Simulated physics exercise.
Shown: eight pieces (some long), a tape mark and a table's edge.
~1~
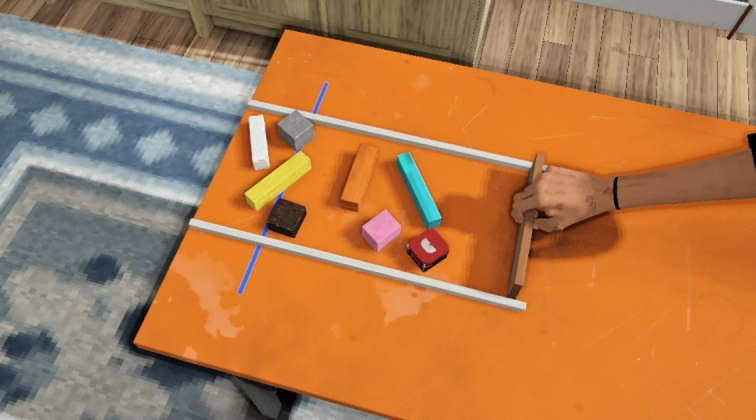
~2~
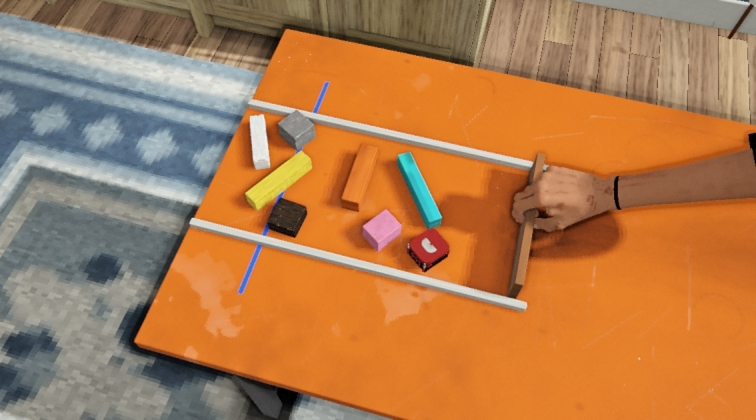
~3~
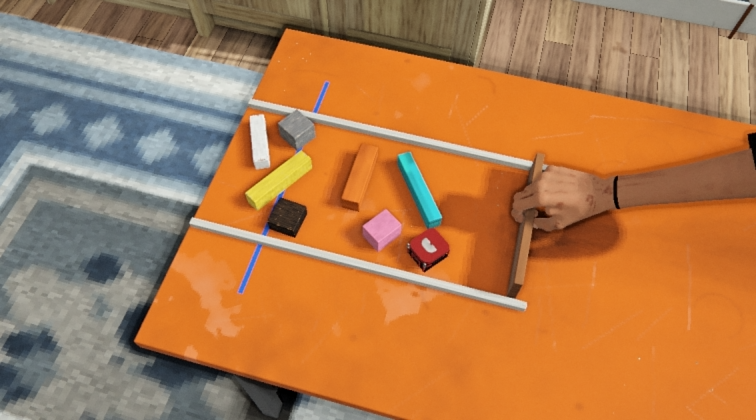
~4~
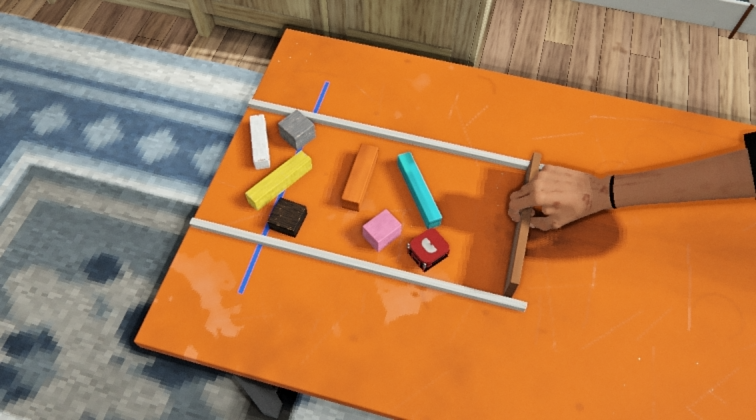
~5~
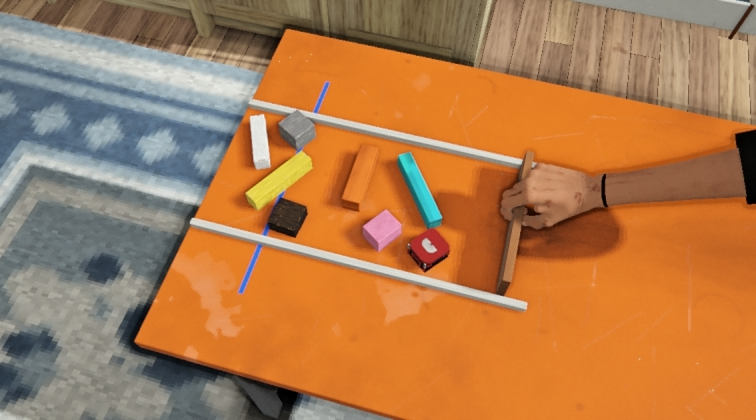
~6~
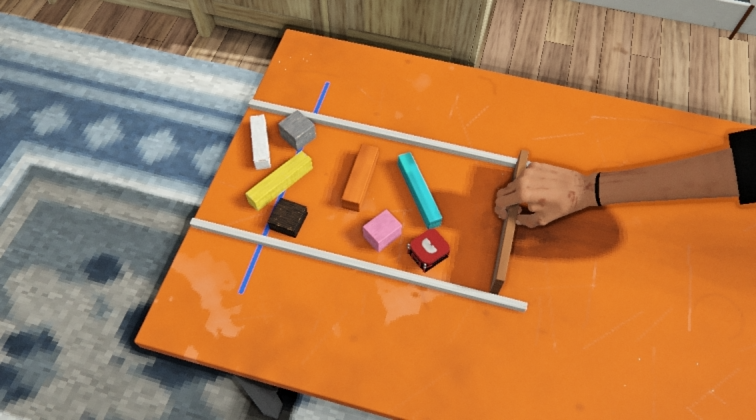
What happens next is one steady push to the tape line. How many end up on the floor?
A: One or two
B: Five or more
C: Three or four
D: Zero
Answer: D.
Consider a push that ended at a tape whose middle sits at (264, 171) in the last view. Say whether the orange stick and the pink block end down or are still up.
Well, the orange stick is left in place and the pink block is left in place.
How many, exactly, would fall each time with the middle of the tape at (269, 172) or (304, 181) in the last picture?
Counts: 1, 0.
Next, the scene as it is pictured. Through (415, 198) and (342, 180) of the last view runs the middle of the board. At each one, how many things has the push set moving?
The number moved is 3 and then 5.
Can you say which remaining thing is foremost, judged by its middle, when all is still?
The white bar finishes closest.
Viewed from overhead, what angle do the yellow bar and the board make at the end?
About 20 degrees.
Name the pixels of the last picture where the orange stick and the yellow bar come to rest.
First object: (274, 151); second object: (236, 165).
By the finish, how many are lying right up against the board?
It's touching 2 at the end.
Soon after, none off yet; white bar at rest near (260, 142); grey block at rest near (297, 131); yellow bar at rest near (280, 181).
At rest, the number that fall off is zero.
